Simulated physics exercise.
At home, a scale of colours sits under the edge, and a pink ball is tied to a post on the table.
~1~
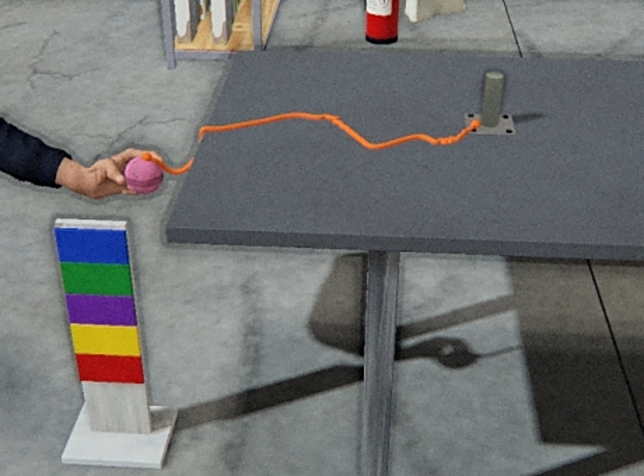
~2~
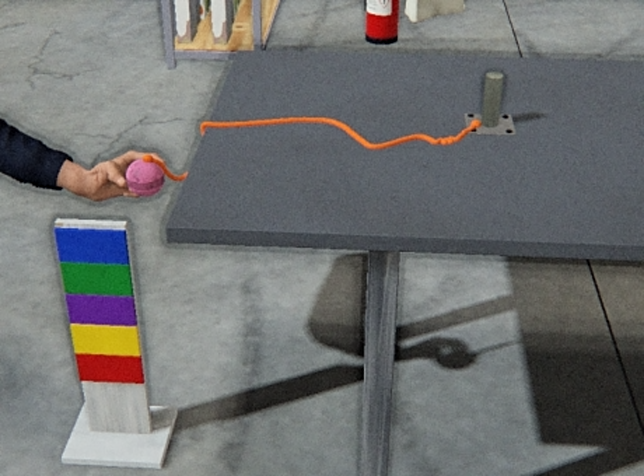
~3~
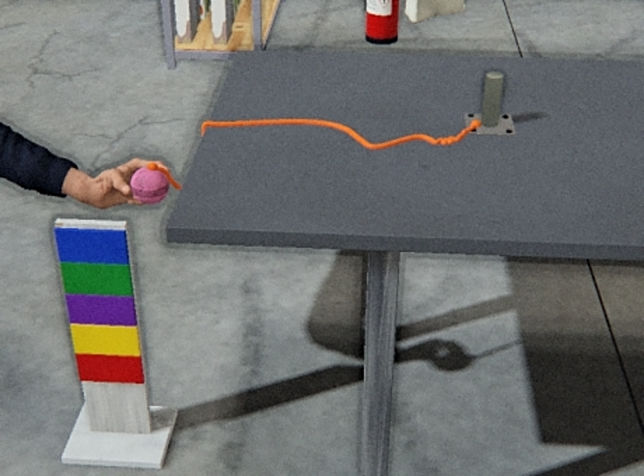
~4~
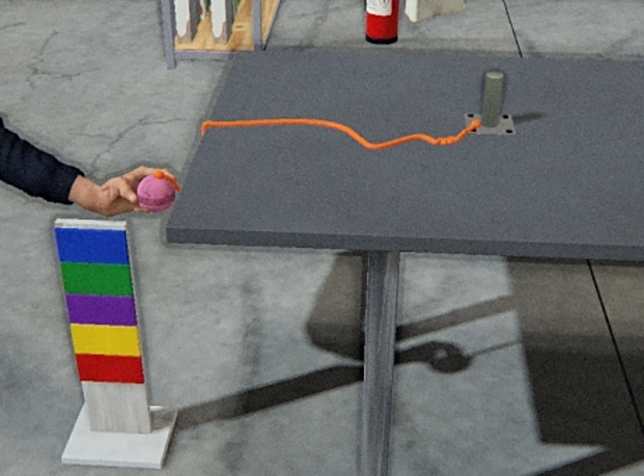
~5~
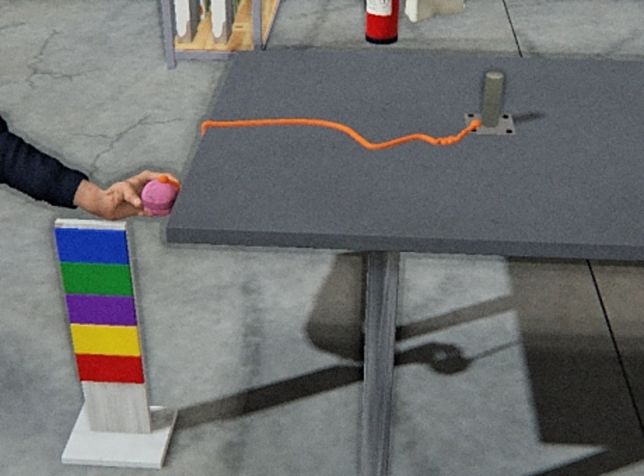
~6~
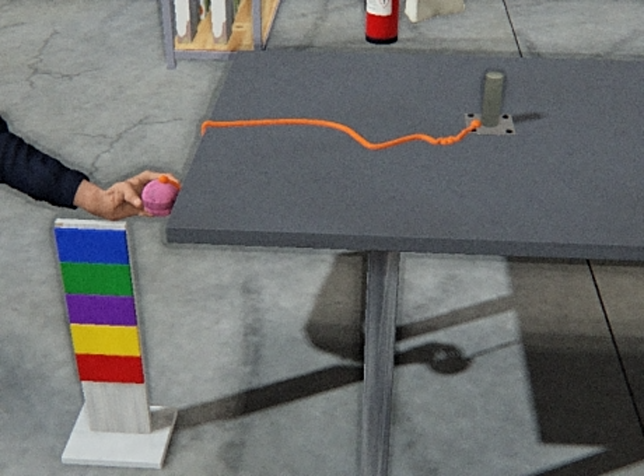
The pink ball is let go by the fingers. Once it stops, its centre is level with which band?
The purple band.
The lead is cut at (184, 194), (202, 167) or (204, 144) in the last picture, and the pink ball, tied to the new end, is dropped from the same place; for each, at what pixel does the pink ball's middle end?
Roughly (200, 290), (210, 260), (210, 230).
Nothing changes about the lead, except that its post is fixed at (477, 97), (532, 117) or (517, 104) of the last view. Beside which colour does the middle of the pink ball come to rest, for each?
Going case by case, it's purple, green and finally green.
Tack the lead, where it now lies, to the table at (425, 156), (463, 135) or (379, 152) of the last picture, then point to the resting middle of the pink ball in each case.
Roughly (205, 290), (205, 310) and (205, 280), in that order.
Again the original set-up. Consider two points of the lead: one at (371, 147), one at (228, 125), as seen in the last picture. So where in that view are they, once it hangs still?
About (320, 131), and the other about (203, 187).
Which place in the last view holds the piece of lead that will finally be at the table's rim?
The spot located at (275, 122) in the last picture.
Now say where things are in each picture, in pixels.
The first frame shows pink ball (144, 175); blue (92, 248); green (96, 280); purple (101, 311); yellow (105, 341); red (110, 370).
The second frame shows pink ball (145, 178); lead through (457, 140) (401, 141) (346, 128) (267, 123) (203, 145).
The third frame shows pink ball (150, 185).
The fourth frame shows pink ball (156, 193); lead through (457, 140) (401, 141) (345, 129) (261, 123) (203, 151).
The fifth frame shows pink ball (161, 198).
The sixth frame shows pink ball (161, 198); lead through (457, 140) (401, 141) (345, 129) (261, 123) (204, 152).
Early on, ball near (251, 315); level with purple.
Midway, ball near (188, 313); level with purple.
Finally, ball near (205, 316); level with purple. The purple one.
